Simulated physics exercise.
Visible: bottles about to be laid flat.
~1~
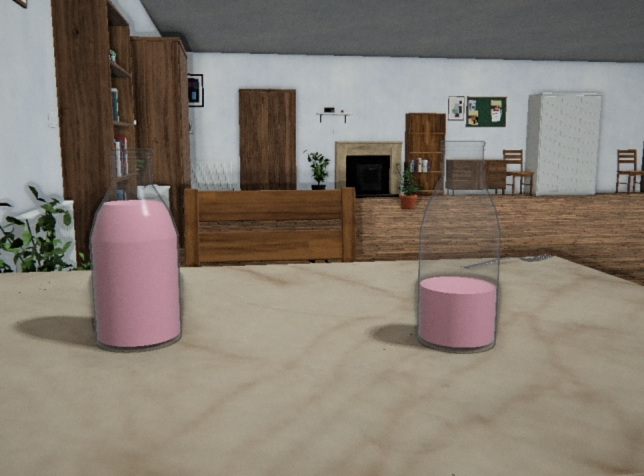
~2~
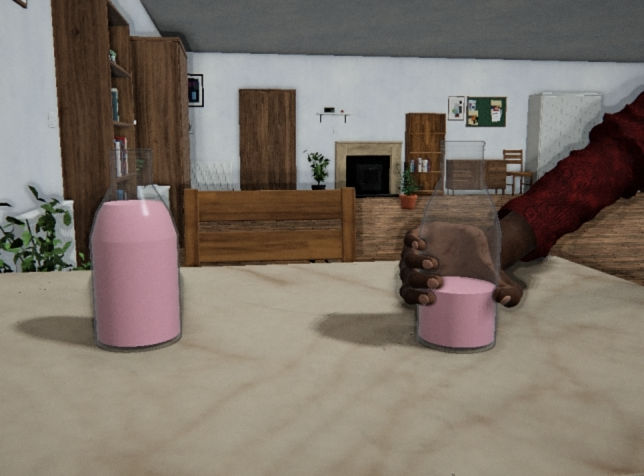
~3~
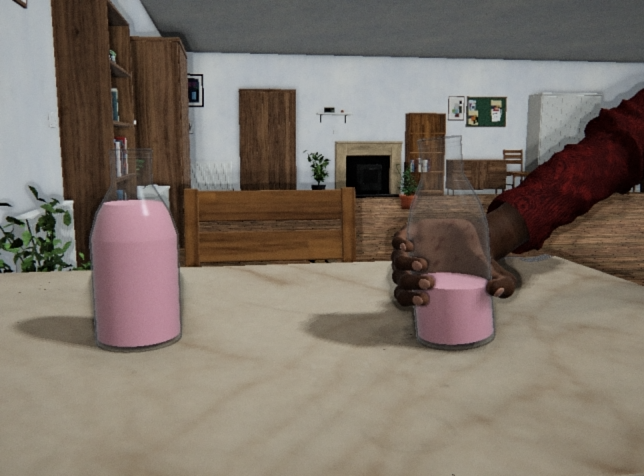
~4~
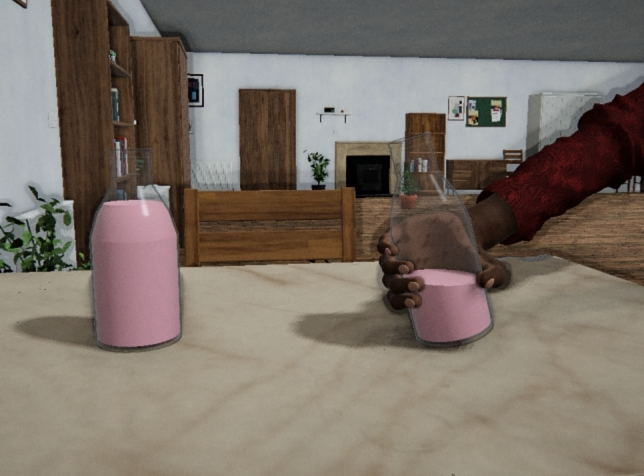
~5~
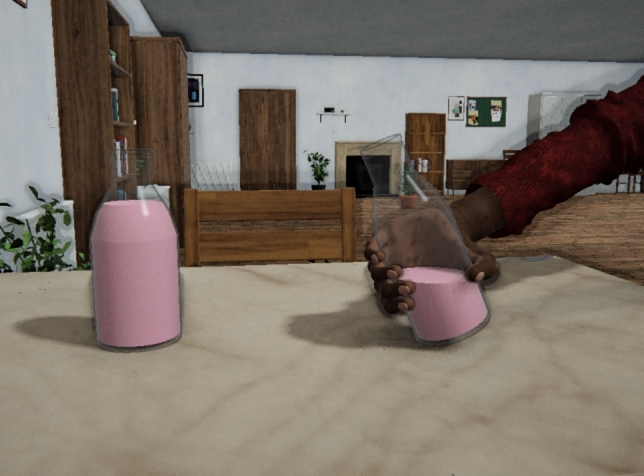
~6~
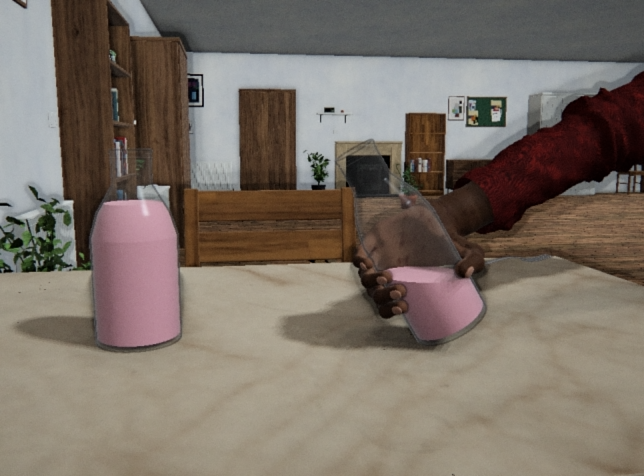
A hand grips the right bottle of pink liquid and tilts it to the left.
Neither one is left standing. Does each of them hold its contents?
Left bottle: No; right bottle: No.
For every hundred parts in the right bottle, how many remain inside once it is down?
60 percent or so.
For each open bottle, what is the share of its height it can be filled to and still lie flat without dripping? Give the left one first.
In order, the limits are 18 % and 16 %.
Soon after, the right bottle is nearly down; right bottle, nothing comes out.
Later, the right bottle lies flat; right bottle, it is running out of the neck.
In the end, both lie flat; right bottle, it is running out of the neck; left bottle, it is running out of the neck.
